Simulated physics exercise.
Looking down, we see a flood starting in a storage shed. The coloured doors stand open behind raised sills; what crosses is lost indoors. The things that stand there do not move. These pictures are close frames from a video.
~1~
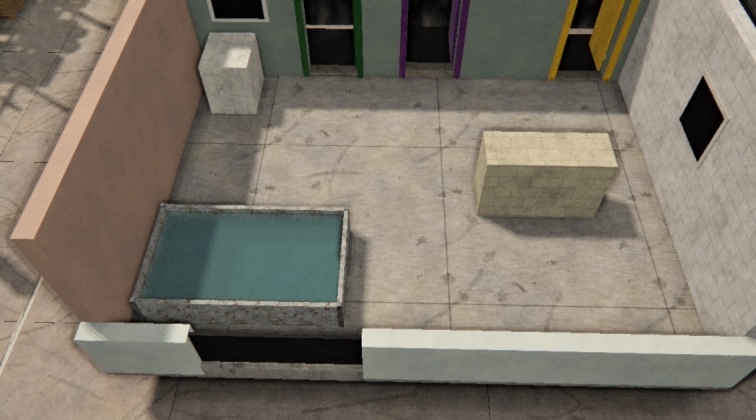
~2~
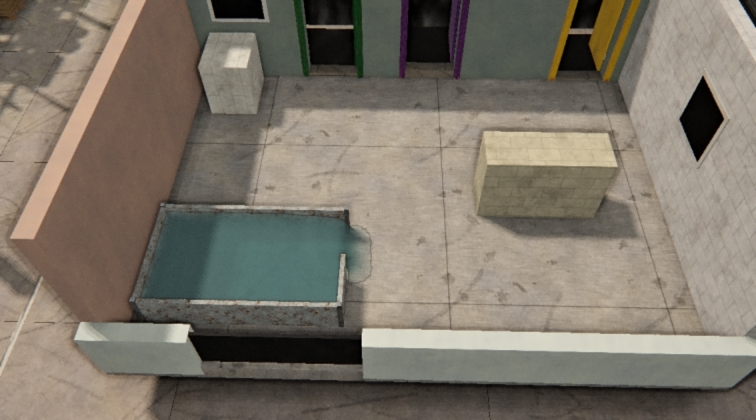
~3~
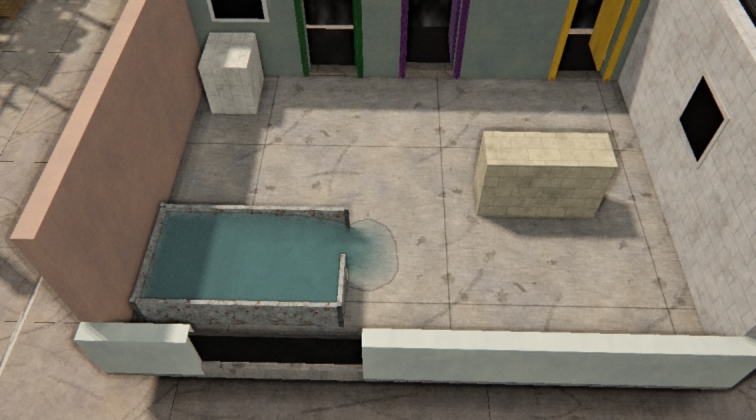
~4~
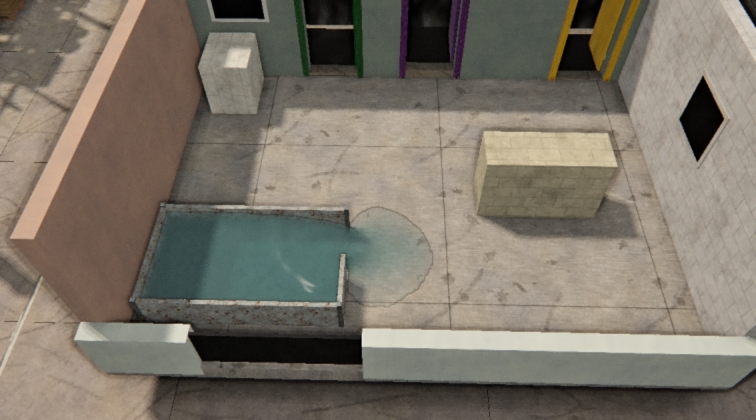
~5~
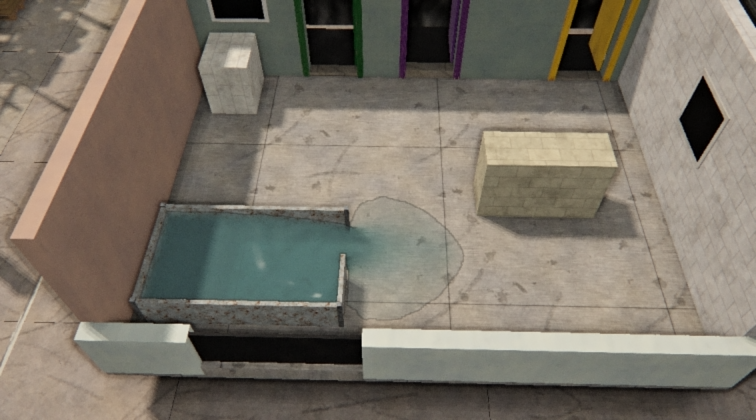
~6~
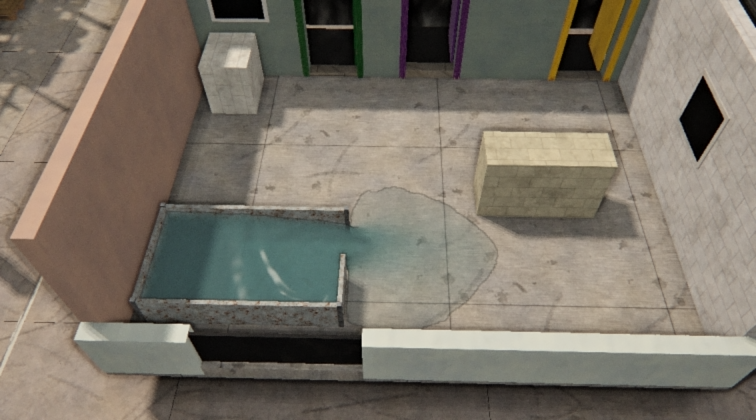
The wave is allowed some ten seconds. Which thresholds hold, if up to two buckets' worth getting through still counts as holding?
The yellow door does not hold; the green door holds; the purple door holds.
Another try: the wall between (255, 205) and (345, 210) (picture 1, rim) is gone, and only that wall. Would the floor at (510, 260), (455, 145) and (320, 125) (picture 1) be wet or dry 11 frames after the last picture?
Point one not reached; point two reached; point three reached.
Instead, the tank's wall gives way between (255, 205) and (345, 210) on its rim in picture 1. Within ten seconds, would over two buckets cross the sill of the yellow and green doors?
Door check - yellow door exceeds it, green door exceeds it.
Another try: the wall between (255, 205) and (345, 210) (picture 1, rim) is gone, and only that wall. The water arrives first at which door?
The green door.
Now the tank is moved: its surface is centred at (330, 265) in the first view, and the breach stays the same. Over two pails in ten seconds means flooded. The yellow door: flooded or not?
Checking each in turn, the yellow door crosses the line.
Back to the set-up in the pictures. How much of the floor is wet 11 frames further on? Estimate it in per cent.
Near 35 in a hundred.
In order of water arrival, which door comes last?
Going by the pictures, I'd say the green one.
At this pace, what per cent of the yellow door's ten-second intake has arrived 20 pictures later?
Something like 0 in a hundred.
A moment on, water covers 20 % of the floor; the yellow door not reached, the green door not reached, the purple door not reached.
Next, water covers 35 % of the floor; the yellow door not reached, the green door not reached, the purple door not reached.
Then, water covers 45 % of the floor; the yellow door not reached, the green door not reached, the purple door wet at the sill, nothing in.
Later, water covers 60 % of the floor; the yellow door under two buckets in, the green door wet at the sill, nothing in, the purple door wet at the sill, nothing in.
In the end, water covers 75 % of the floor; the yellow door over two buckets in, the green door wet at the sill, nothing in, the purple door wet at the sill, nothing in.
